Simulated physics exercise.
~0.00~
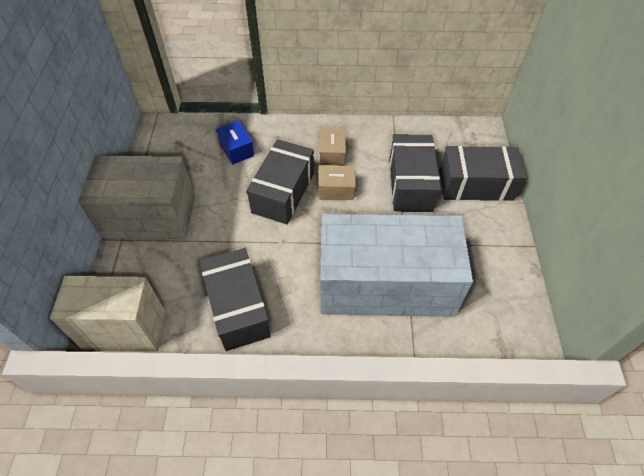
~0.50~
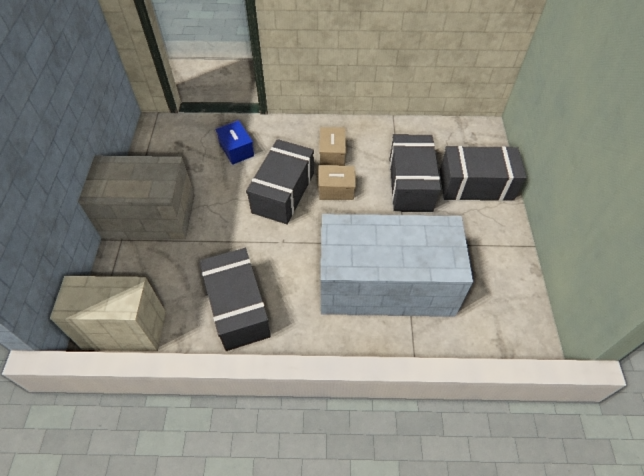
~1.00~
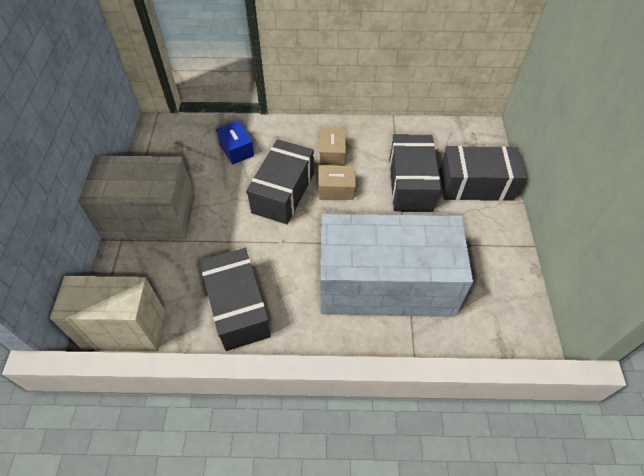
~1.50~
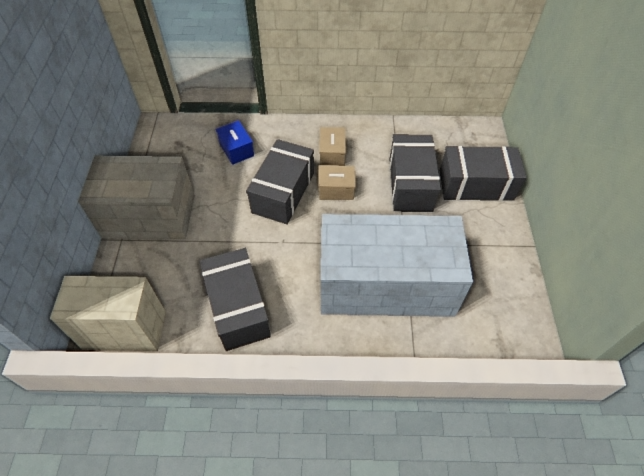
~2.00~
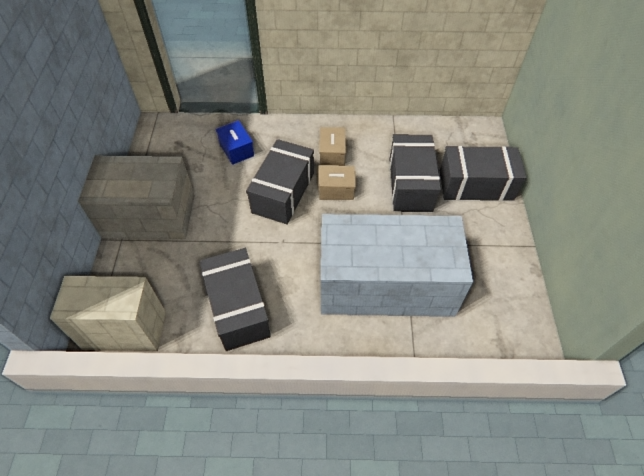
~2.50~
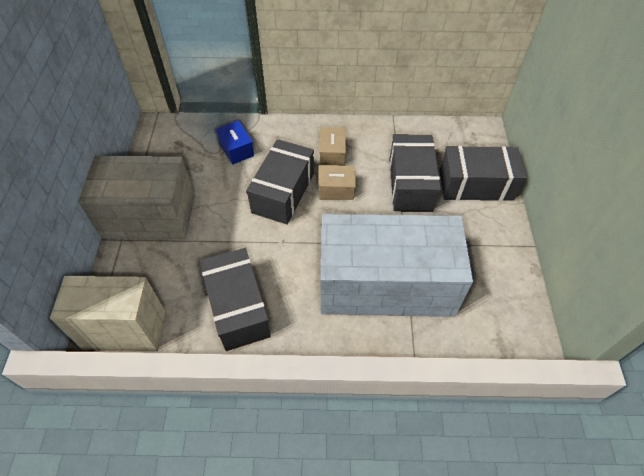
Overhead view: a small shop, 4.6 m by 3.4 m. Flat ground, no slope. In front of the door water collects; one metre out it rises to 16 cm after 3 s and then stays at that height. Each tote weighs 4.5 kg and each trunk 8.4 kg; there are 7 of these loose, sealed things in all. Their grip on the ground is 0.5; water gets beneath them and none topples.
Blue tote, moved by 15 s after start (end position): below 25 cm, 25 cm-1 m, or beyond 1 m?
Beyond 1 m.
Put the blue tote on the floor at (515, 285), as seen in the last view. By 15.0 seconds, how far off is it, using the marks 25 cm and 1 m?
It creeps a little.
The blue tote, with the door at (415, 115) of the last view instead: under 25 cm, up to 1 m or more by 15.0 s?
Result for the blue tote - displaced slightly.
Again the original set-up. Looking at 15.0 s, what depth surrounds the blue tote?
Roughly 10 cm at that moment.
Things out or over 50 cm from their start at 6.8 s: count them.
Tally: 2.
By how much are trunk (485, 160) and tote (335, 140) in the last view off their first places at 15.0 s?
140 cm, 40 cm.
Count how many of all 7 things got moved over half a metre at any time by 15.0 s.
By my count, 5.
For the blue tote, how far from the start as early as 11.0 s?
Roughly 200 cm by then.
After 3.5 s the blue tote is near (245, 157), 0.4 m from its start, aground; 0 afloat.
After 6.8 s the blue tote is near (277, 268), 1.9 m from its start, afloat; 3 afloat.
After 11.0 s the blue tote is near (294, 269), 2.0 m from its start, afloat; 4 afloat.
After 15.0 s the blue tote is near (290, 302), 2.3 m from its start, afloat; 7 afloat.
